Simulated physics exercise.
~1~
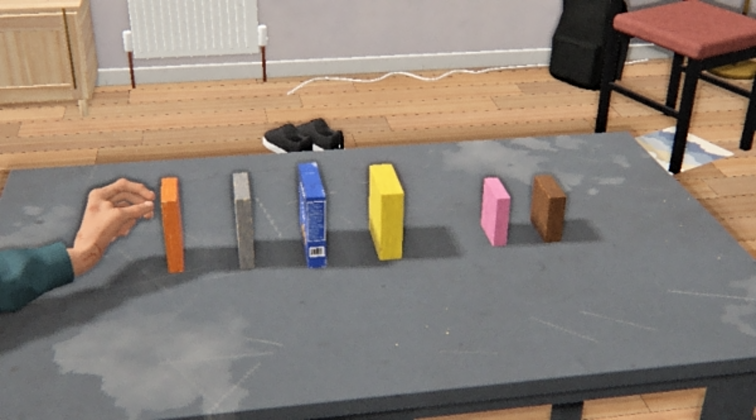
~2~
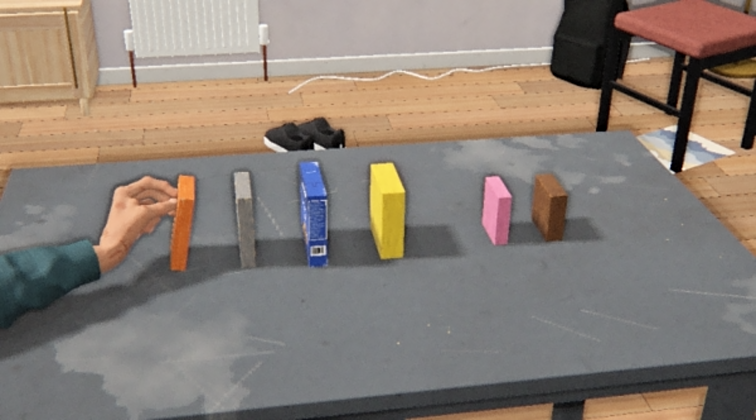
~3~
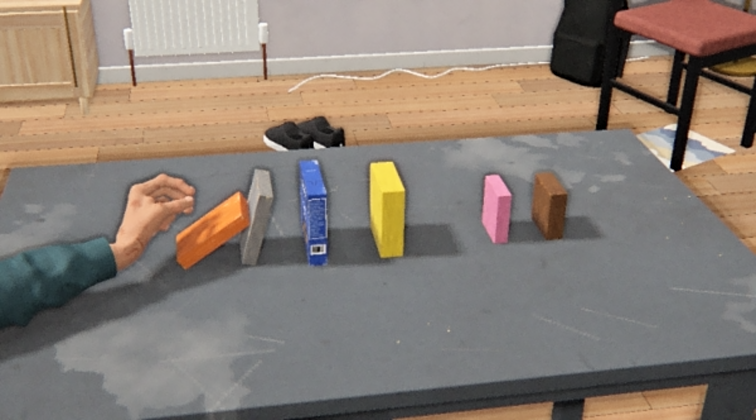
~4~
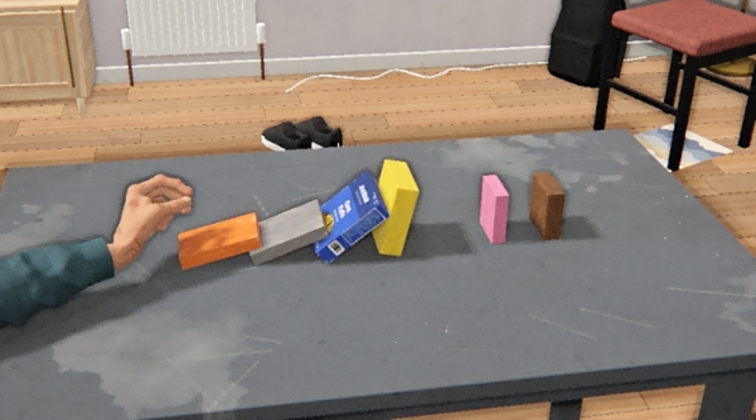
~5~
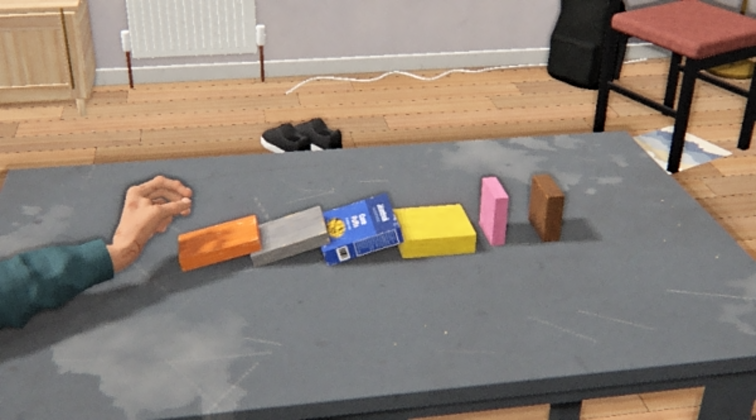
The clip opens on a dark, scuffed table where six upright pieces stand in a row, orange, grey, blue, yellow, pink and brown, with a hand at the left. The fingers push the top of the orange block until it leans to the right. It tips away from the hand and knocks into the grey board, which starts to tilt. Both drop onto their sides as the blue packet leans heavily against the yellow block, tilting it too. Finally the blue packet and yellow block lie toppled, while the pink and brown blocks remain standing.
